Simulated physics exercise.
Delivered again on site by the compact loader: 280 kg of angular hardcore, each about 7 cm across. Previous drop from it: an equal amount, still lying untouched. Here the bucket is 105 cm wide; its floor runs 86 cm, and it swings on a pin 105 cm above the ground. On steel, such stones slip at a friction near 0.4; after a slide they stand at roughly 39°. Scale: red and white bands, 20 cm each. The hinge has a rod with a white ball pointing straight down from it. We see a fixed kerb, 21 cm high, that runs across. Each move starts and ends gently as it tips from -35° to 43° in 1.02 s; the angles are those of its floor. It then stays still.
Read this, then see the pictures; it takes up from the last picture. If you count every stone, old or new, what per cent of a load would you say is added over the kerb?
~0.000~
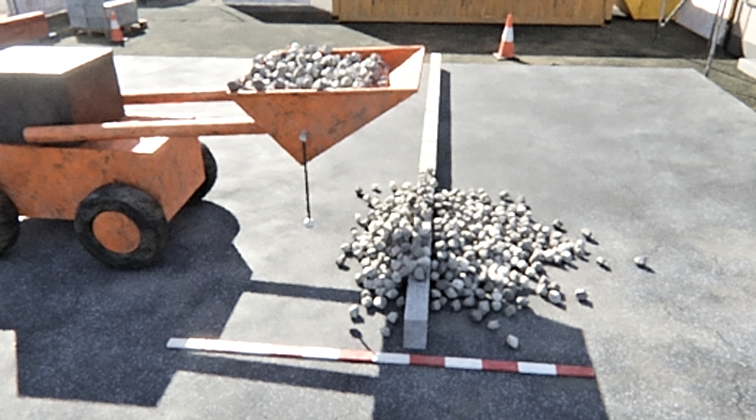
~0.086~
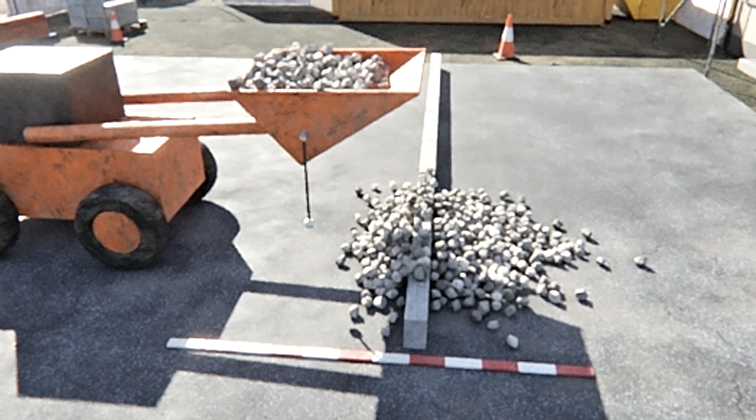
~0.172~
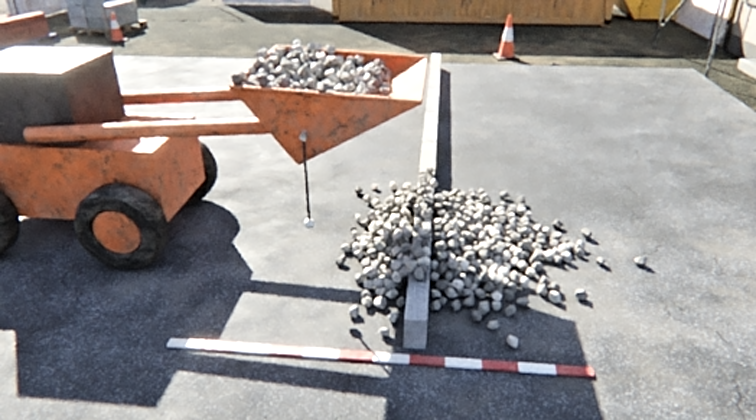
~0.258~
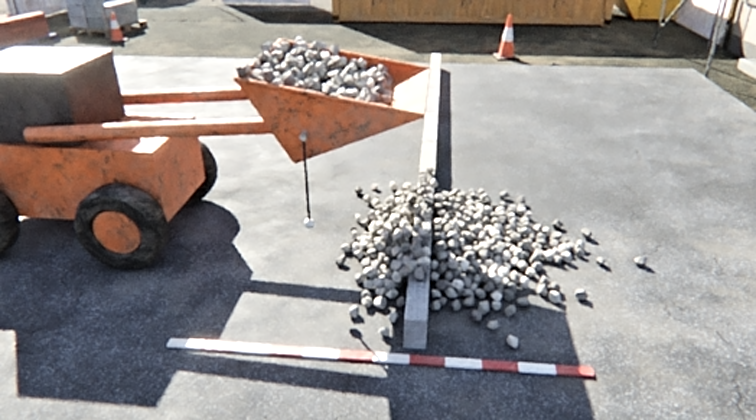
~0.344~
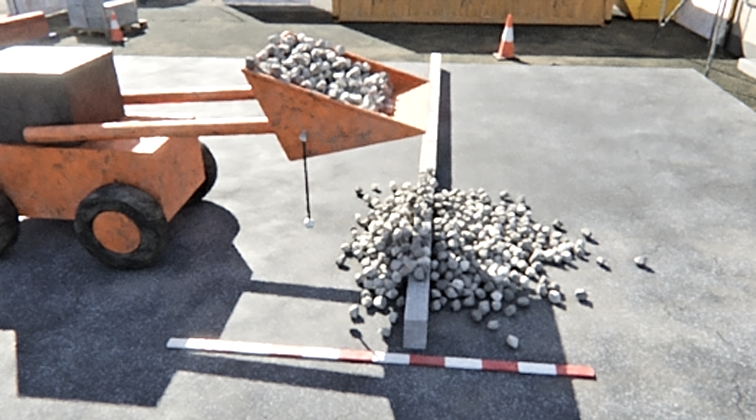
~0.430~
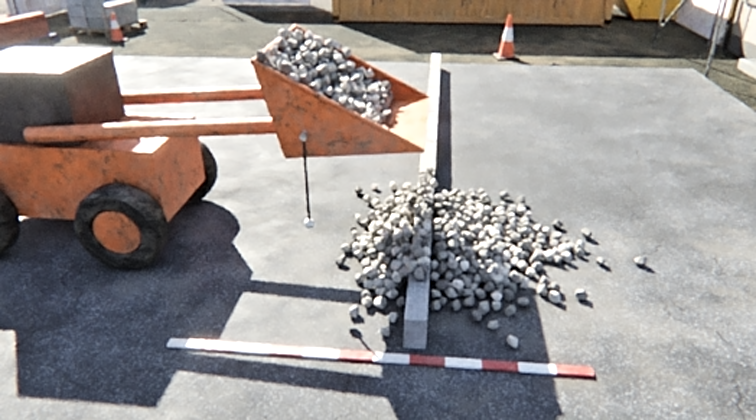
I would say about 40 per cent.
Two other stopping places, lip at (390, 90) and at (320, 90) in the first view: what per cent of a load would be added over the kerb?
10 % and 0 %.
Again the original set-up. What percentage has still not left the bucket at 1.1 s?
Near 65 per cent of the load is held.
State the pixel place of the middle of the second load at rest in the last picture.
Near (410, 225).
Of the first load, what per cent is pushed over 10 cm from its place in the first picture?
Estimate: 5 %, roughly.
After 0.8 s the floor is at 30°; in per cent of one load, 100 in the bucket, 41 on this side of the kerb, 59 over the kerb; the foremost stones are at (588, 254).
After 1.1 s the floor is at 43°; in per cent of one load, 67 in the bucket, 74 on this side of the kerb, 59 over the kerb; the foremost stones are at (588, 254).
After 1.5 s the floor is at 43°; in per cent of one load, 14 in the bucket, 99 on this side of the kerb, 87 over the kerb; the foremost stones are at (588, 254).
After 4.0 s the floor is at 43°; in per cent of one load, 0 in the bucket, 101 on this side of the kerb, 99 over the kerb; the foremost stones are at (597, 259). Net gain over the kerb, 40.
